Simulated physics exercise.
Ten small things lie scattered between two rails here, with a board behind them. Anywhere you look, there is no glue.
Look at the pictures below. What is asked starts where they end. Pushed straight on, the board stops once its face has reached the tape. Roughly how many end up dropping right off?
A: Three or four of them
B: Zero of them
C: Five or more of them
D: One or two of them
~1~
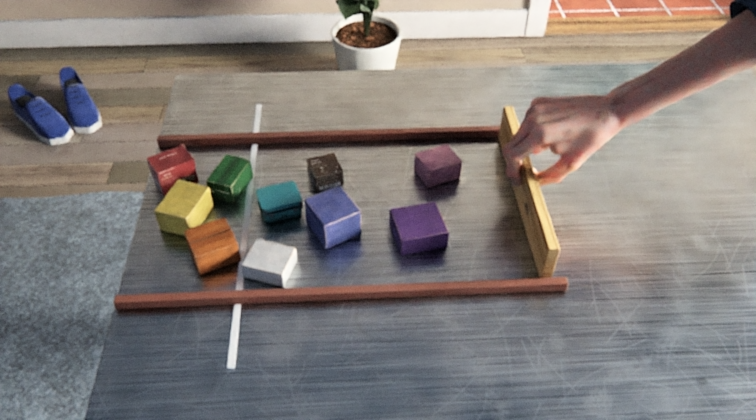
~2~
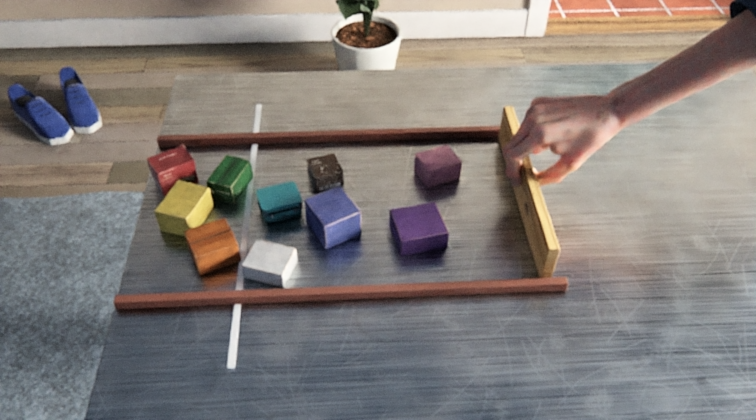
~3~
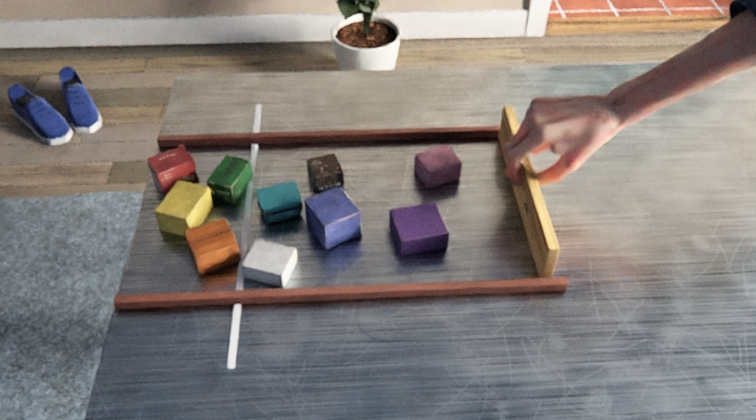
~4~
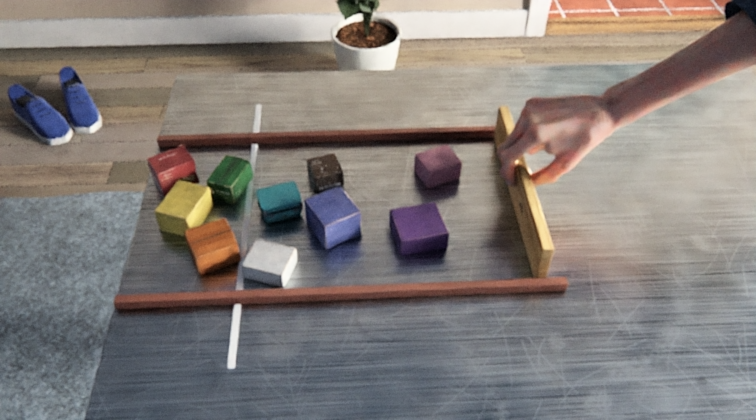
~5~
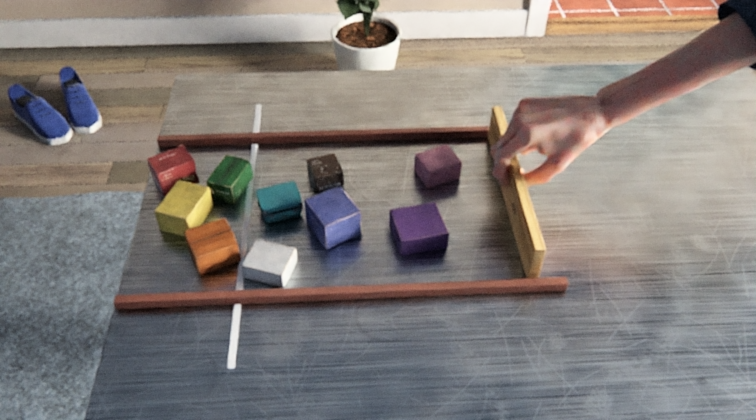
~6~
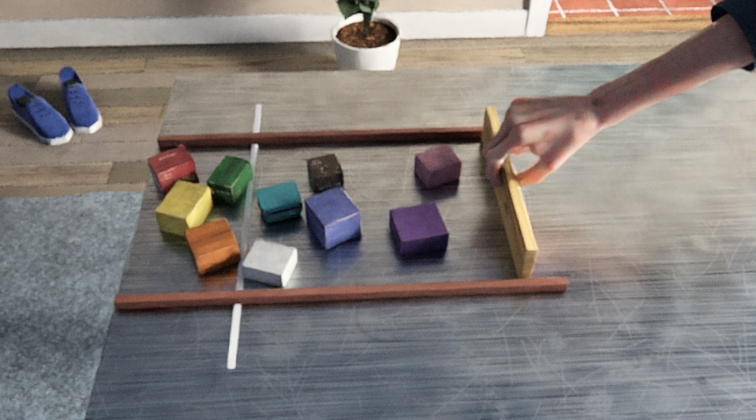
Option D: One or two of them.
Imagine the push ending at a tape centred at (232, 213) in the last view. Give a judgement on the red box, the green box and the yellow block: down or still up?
Red box goes off, green box stays put, yellow block goes off.
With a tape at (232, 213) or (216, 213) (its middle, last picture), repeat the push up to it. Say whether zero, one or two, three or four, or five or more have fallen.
Going place by place, the count is just one or two; three or four.
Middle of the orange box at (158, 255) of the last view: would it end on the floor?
Here the orange box stays aboard.
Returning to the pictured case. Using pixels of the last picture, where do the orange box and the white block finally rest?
The orange box stops around (138, 265); the white block around (218, 272).
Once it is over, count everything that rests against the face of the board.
At rest, 4 are in contact.
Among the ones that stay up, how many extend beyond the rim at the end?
Things overhanging at the end: 2.
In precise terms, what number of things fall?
Precisely 1.
Soon after, none off yet; red box at rest near (173, 170); yellow block at rest near (185, 209); orange box at rest near (213, 246).
In the end, the number that fall off is one or two; gone, red box.
